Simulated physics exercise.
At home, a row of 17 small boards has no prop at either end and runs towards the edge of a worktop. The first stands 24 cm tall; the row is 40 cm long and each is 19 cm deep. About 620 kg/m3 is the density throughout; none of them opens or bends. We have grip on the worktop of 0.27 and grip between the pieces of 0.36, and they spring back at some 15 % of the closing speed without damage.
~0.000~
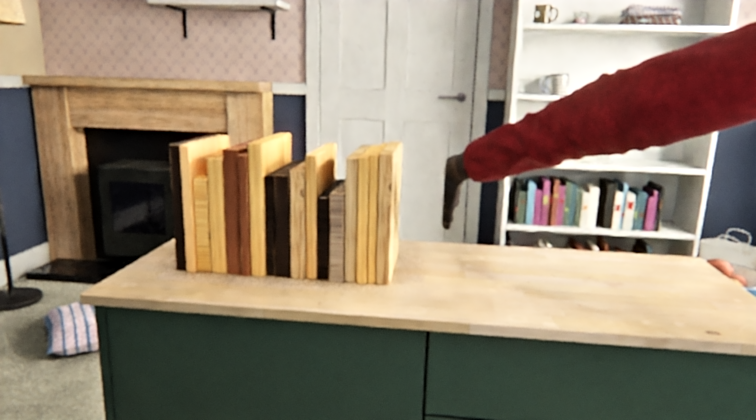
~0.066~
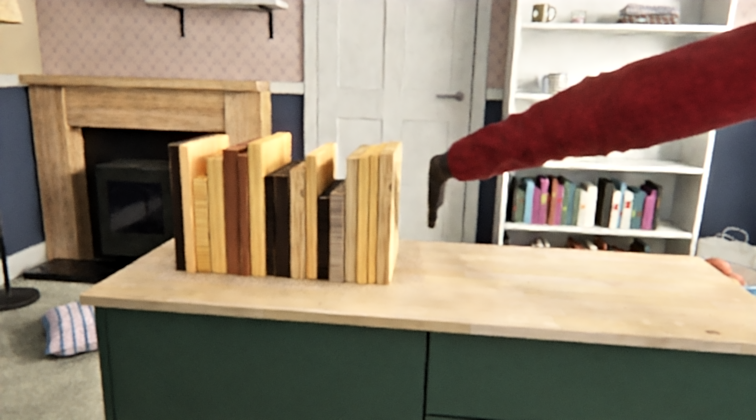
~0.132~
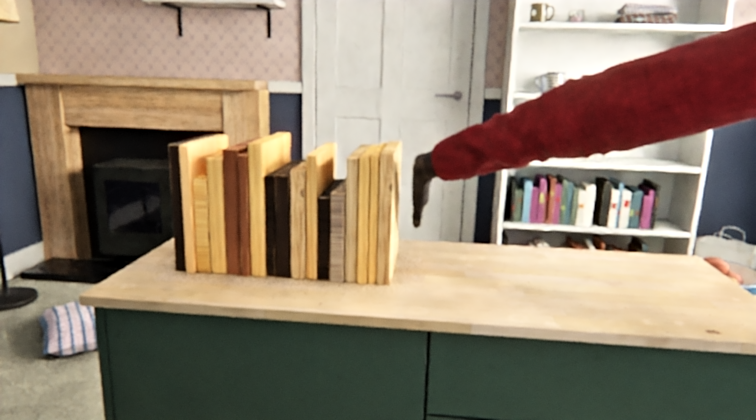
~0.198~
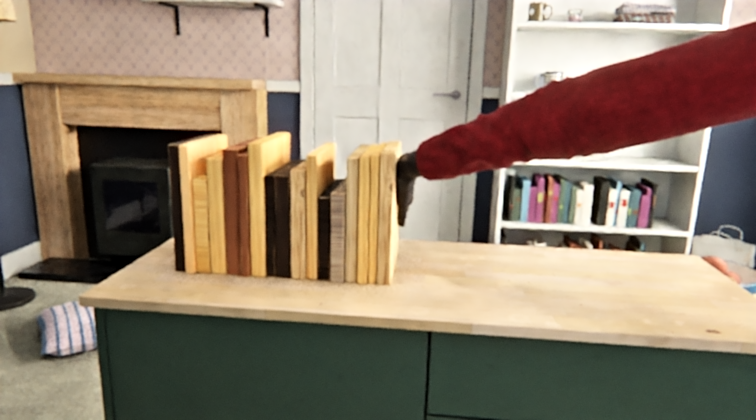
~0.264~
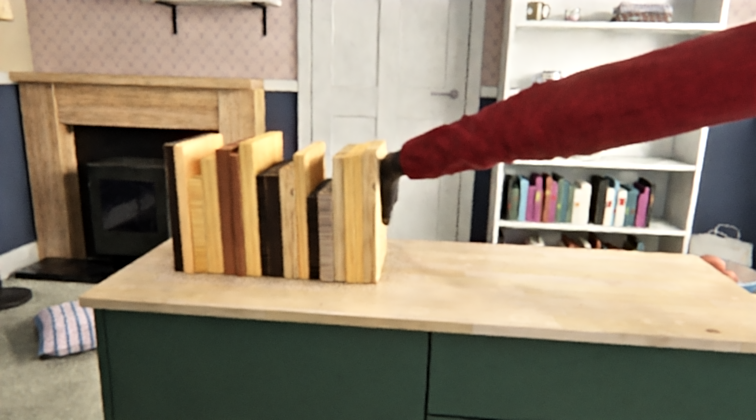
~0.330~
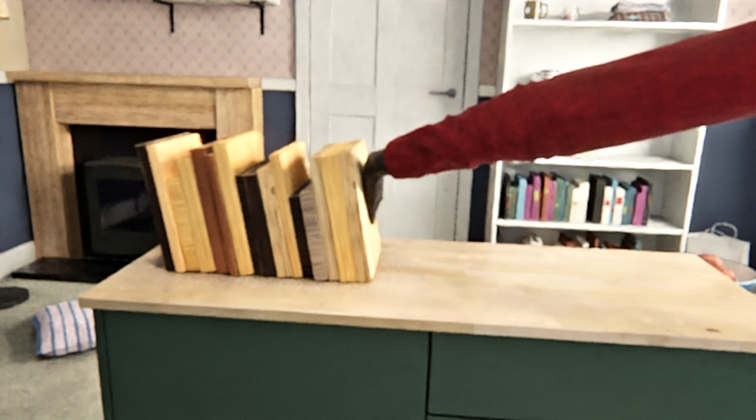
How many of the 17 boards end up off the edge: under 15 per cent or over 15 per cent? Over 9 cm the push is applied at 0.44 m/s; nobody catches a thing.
Over 15 per cent.
After 0.40 s, none of the 17 boards off the edge, 17 disturbed.
After 0.80 s, 3 of the 17 boards off the edge.
After 1.02 s, 4 of the 17 boards off the edge.
In the end (1.5 s), 4 of the 17 boards off the edge. That is 24 per cent.
